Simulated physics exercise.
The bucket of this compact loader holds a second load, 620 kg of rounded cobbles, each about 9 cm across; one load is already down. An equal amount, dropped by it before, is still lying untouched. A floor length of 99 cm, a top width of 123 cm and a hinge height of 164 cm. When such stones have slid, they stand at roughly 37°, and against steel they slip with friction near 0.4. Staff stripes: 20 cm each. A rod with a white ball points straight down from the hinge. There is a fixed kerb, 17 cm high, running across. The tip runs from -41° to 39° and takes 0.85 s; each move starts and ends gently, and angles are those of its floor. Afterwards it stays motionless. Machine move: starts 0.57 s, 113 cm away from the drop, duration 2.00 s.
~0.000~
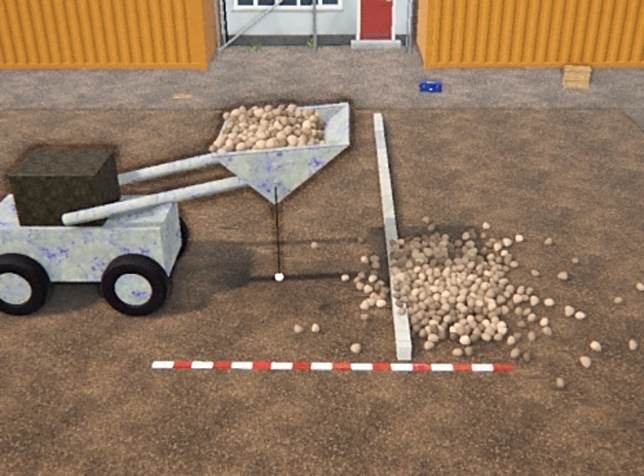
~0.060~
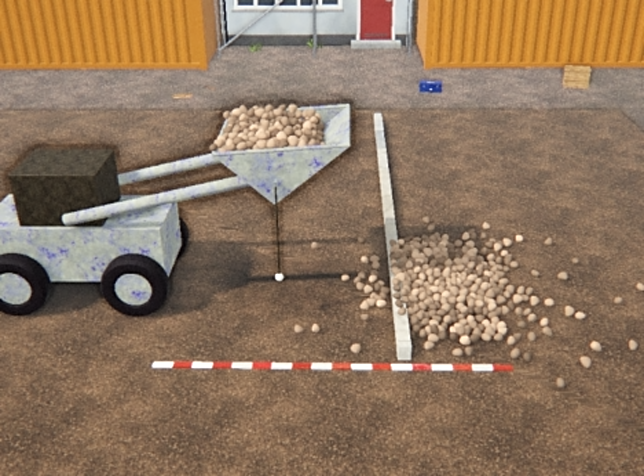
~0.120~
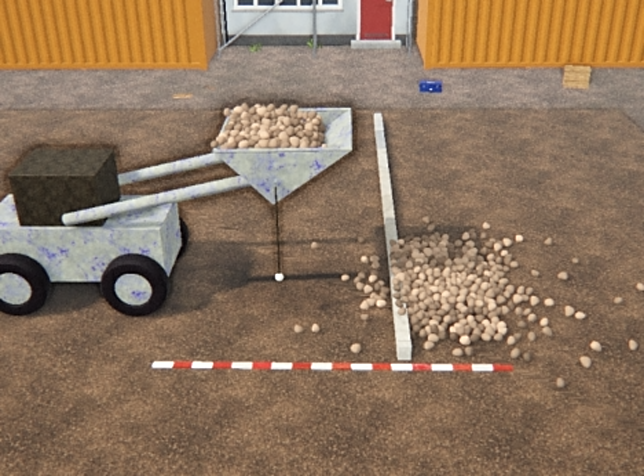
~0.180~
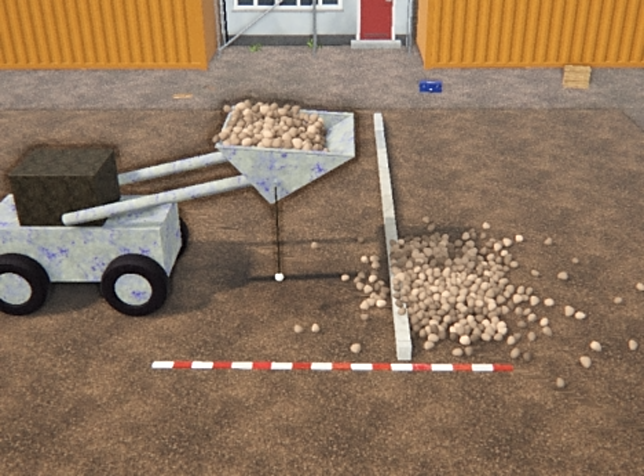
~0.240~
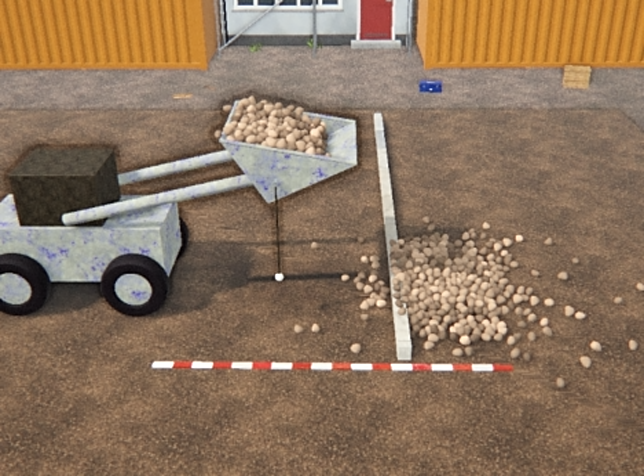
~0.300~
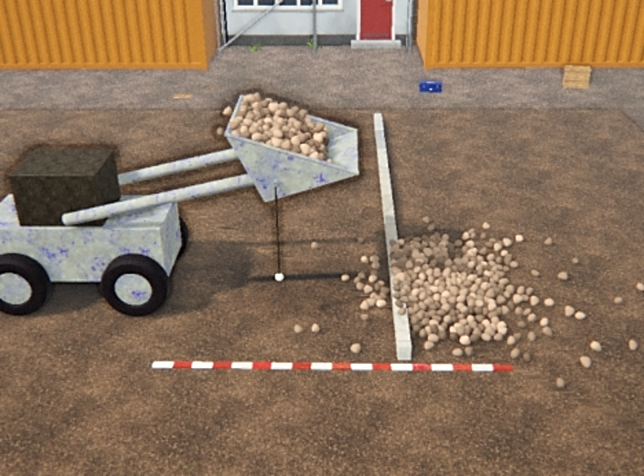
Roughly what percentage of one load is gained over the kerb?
Roughly 3 per cent.
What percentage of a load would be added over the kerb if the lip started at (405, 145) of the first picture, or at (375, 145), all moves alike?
Roughly 50 and 15 percent, in that order.
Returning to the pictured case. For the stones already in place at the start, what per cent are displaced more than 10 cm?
About 0 %.
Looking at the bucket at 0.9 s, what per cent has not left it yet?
Still inside: Some 60 %.
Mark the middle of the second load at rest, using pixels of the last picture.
Their centre ends up near (354, 281).
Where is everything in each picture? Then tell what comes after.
In the first picture, the bucket is at -41°, its lip at (349, 144); the top of the load is at (279, 112). The earlier load is highest near (405, 270), 25 cm above ground level, 9 % on this side of the kerb, 91 % over the kerb.
In the second picture, the bucket is at -40°, its lip at (350, 145); the top of the load is at (273, 112); the stones move at 0.2 m/s on average.
In the third picture, lip at (352, 149), floor tilted -37°, highest stones at (260, 112); the stones move at 0.3 m/s on average.
In the fourth picture, the bucket is at -32°, its lip at (354, 155); the top of the load is at (255, 108); the stones move at 0.5 m/s on average.
In the fifth picture, the bucket is at -25°, its lip at (357, 164); the top of the load is at (252, 107); the stones move at 0.6 m/s on average.
In the sixth picture, lip at (358, 173), floor tilted -18°, highest stones at (250, 105); the stones move at 0.6 m/s on average.
After 0.6 s the floor is at 27°; in per cent of one load, 100 in the bucket, 9 on this side of the kerb, 91 over the kerb; the foremost stones are at (593, 294).
After 0.9 s the floor is at 39°; in per cent of one load, 61 in the bucket, 47 on this side of the kerb, 91 over the kerb; the foremost stones are at (593, 294).
After 3.0 s the floor is at 39°; in per cent of one load, 0 in the bucket, 106 on this side of the kerb, 94 over the kerb; the foremost stones are at (593, 294).
After 5.8 s the floor is at 39°; in per cent of one load, 0 in the bucket, 106 on this side of the kerb, 94 over the kerb; the foremost stones are at (593, 294). Net gain over the kerb, 3.
